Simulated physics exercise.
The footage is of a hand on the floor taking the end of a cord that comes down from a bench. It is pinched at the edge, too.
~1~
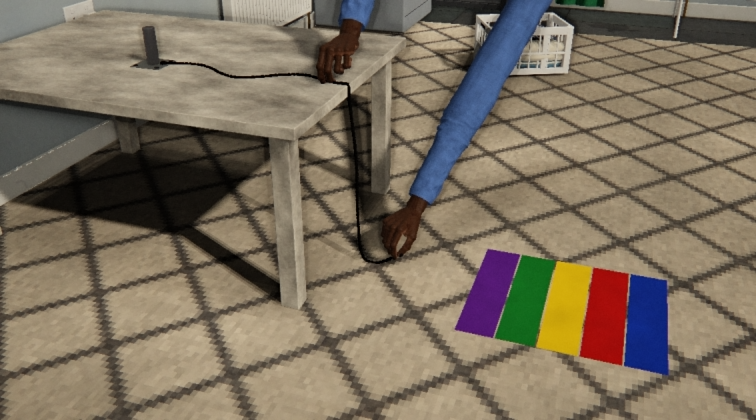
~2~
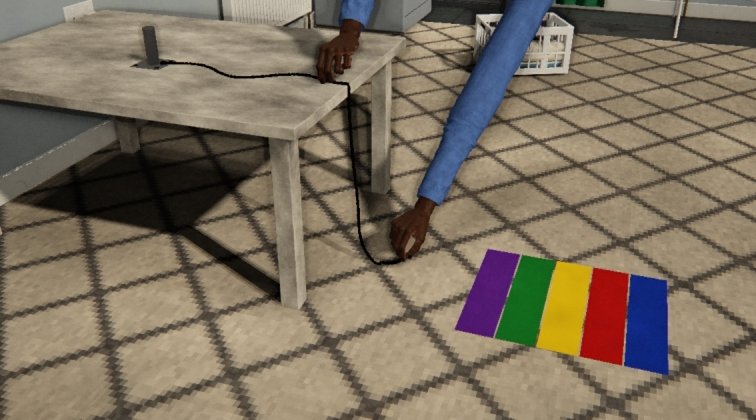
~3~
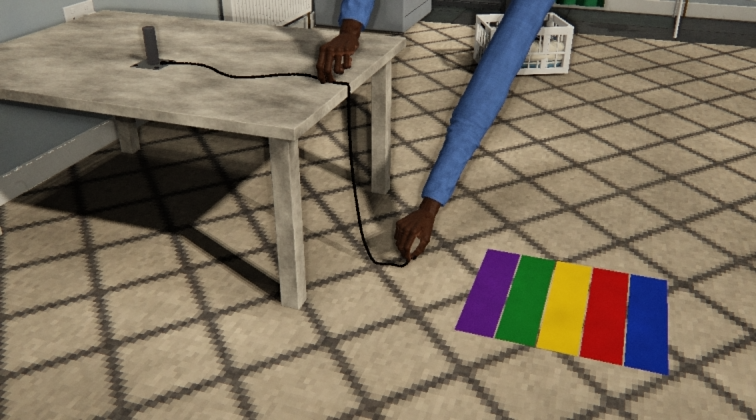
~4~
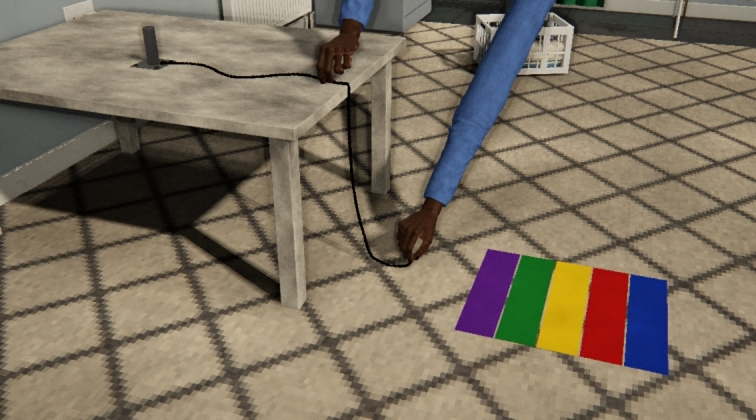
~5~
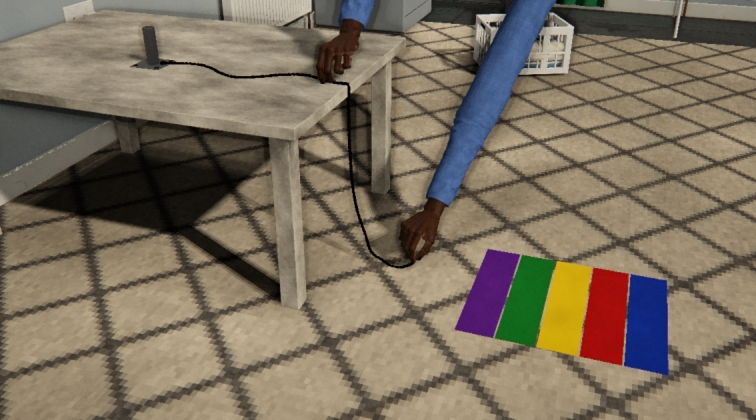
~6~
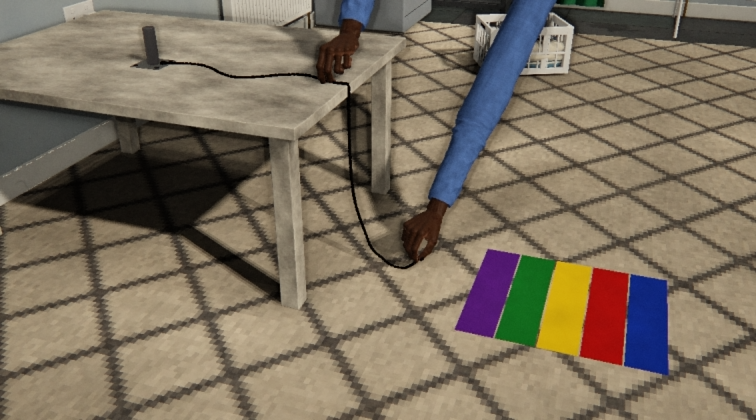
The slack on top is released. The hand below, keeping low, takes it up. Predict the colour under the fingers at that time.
The green one.
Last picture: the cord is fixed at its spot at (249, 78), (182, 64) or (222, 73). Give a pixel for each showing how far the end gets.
Taking them in turn, I'd expect around (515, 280), (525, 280) and finally (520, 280).
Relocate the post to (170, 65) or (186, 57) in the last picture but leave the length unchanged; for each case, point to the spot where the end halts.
In that order: (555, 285) and (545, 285).
A little later, end near (456, 266); short of the strips.
Next, end near (502, 275); over purple.
When it is tight, end near (530, 280); over green. The green one.
